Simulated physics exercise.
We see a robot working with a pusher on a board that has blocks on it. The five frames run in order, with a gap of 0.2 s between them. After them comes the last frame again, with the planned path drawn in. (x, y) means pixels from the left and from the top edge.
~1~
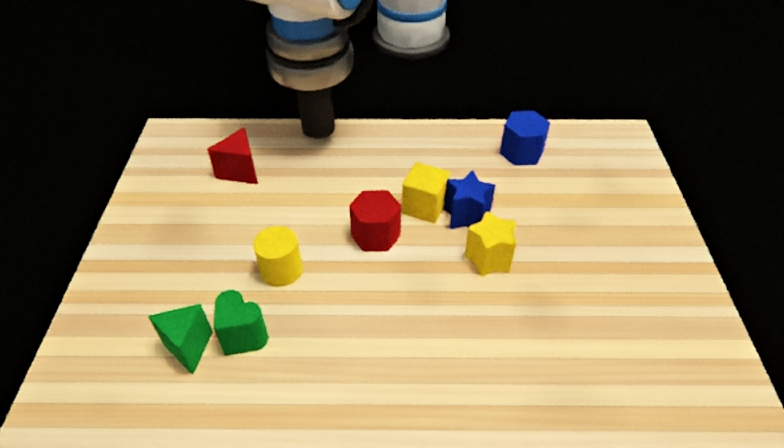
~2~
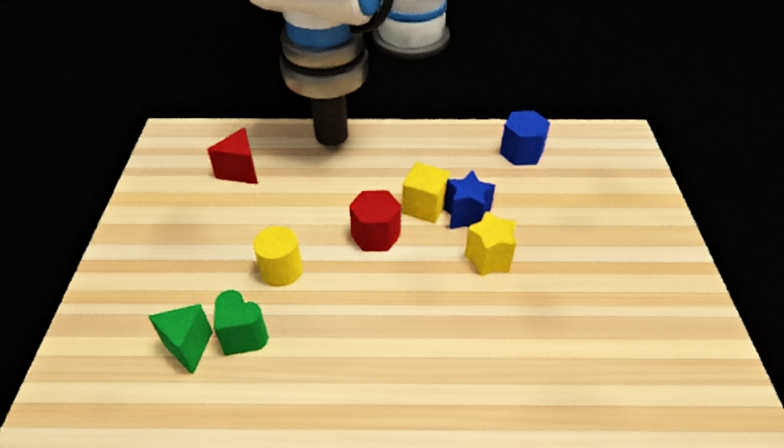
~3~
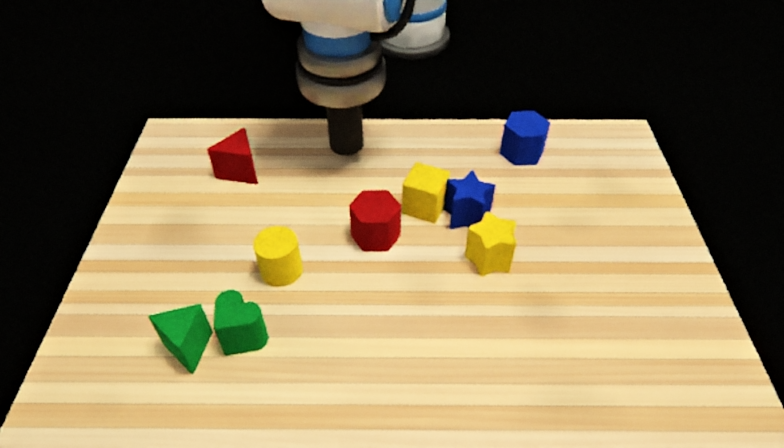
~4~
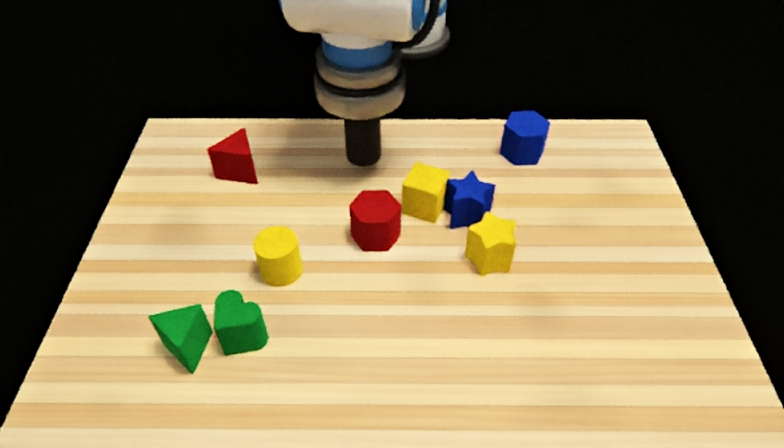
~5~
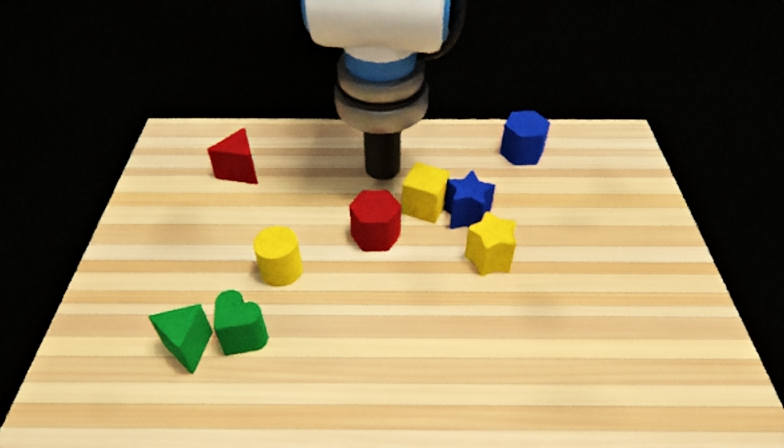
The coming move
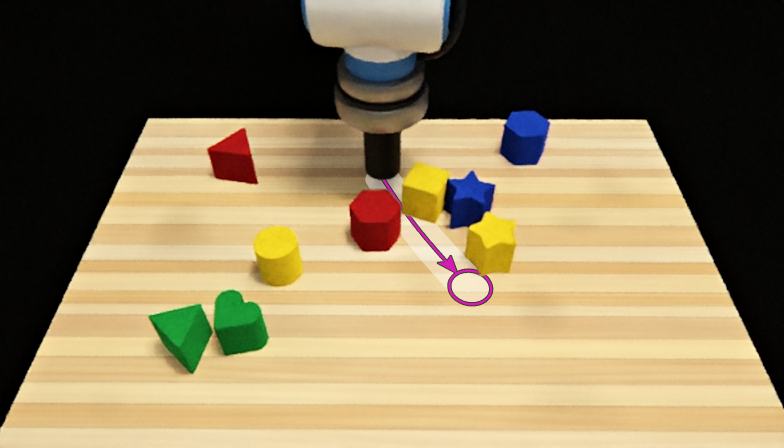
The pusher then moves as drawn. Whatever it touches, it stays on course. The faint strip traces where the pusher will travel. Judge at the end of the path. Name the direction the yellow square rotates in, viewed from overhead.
Counterclockwise from above.
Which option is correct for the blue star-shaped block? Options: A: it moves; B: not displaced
My pick is A.
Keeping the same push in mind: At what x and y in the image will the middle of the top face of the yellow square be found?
Its top face will be centred at roughly (459, 191).
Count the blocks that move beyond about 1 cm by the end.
Going by the path, two blocks will move.
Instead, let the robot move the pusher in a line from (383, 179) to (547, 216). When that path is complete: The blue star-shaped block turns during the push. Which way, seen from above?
Anticlockwise.
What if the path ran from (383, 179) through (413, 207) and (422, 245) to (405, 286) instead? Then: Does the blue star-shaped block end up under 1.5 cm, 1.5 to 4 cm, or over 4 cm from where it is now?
Between 1.5 and 4 cm.
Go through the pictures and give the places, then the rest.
The first picture shows tip of the pusher (319, 128), middles of tops, yellow square (426, 177), blue star-shaped block (471, 187), yellow star-shaped block (495, 230).
The second picture shows pusher (332, 136), nothing pushed.
The third picture shows pusher (347, 145), nothing pushed.
The fourth picture shows pusher (364, 155), nothing pushed.
The fifth picture shows pusher (383, 168), yellow square (426, 177), blue star-shaped block (471, 187), yellow star-shaped block (495, 230).
The line goes from (383, 179) over (419, 230) to (470, 287).
On the path given first. One third of the way, pusher (406, 202); yellow square (446, 186), turned 25° anticlockwise; blue star-shaped block (486, 190).
Two thirds of the way, pusher (436, 238); yellow square (459, 191), turned 50° anticlockwise; blue star-shaped block (500, 191).
At the end, pusher (472, 277); yellow square (459, 191), turned 50° anticlockwise; blue star-shaped block (500, 191); yellow star-shaped block unmoved.
